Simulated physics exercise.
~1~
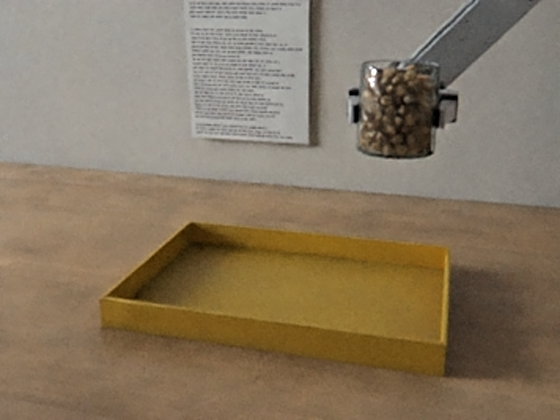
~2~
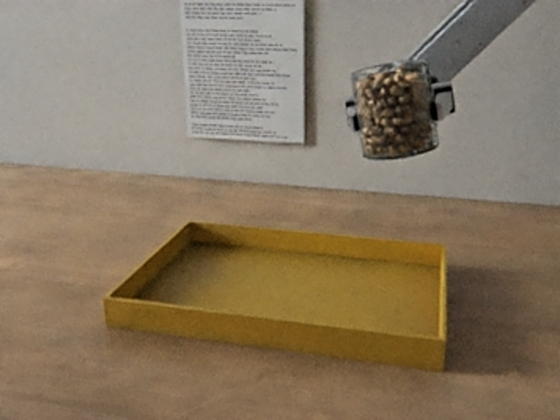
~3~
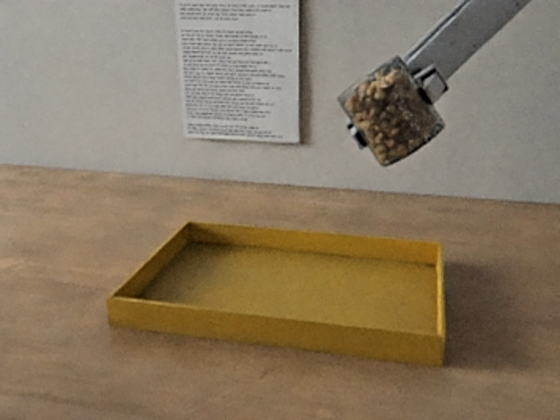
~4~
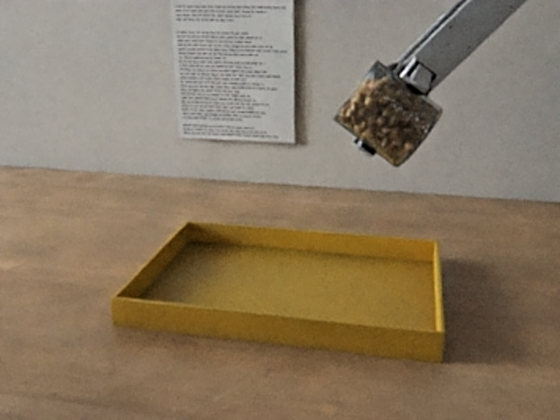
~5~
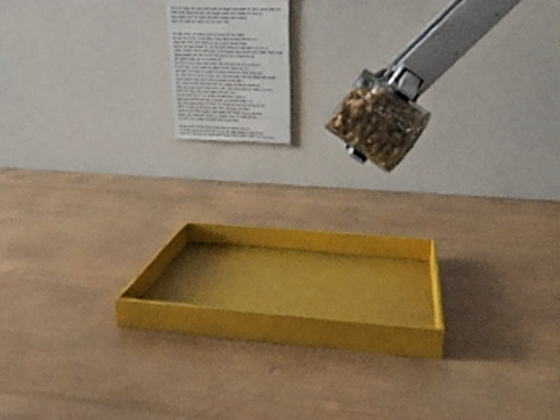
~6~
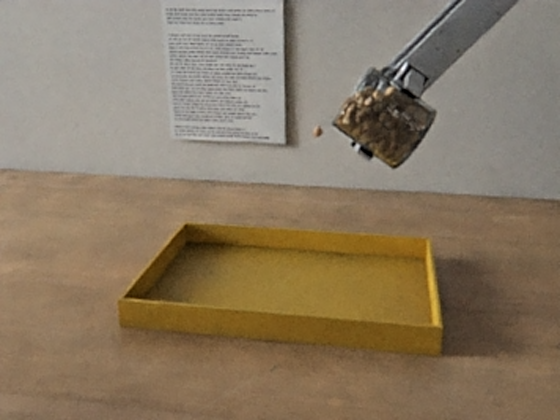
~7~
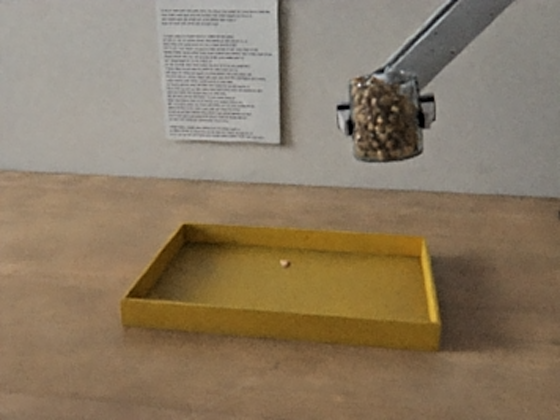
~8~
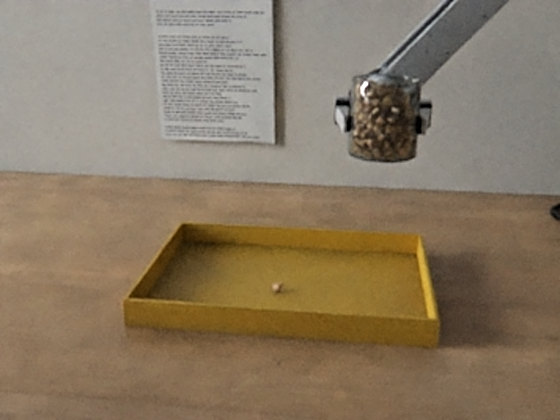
On a wooden tabletop before a pale wall with a printed sheet, a grey robotic arm tilts a clear cup of dried beans above a yellow tray, a single bean drops in, and the arm turns the cup upright again, still nearly full, as the bean rests in the tray.
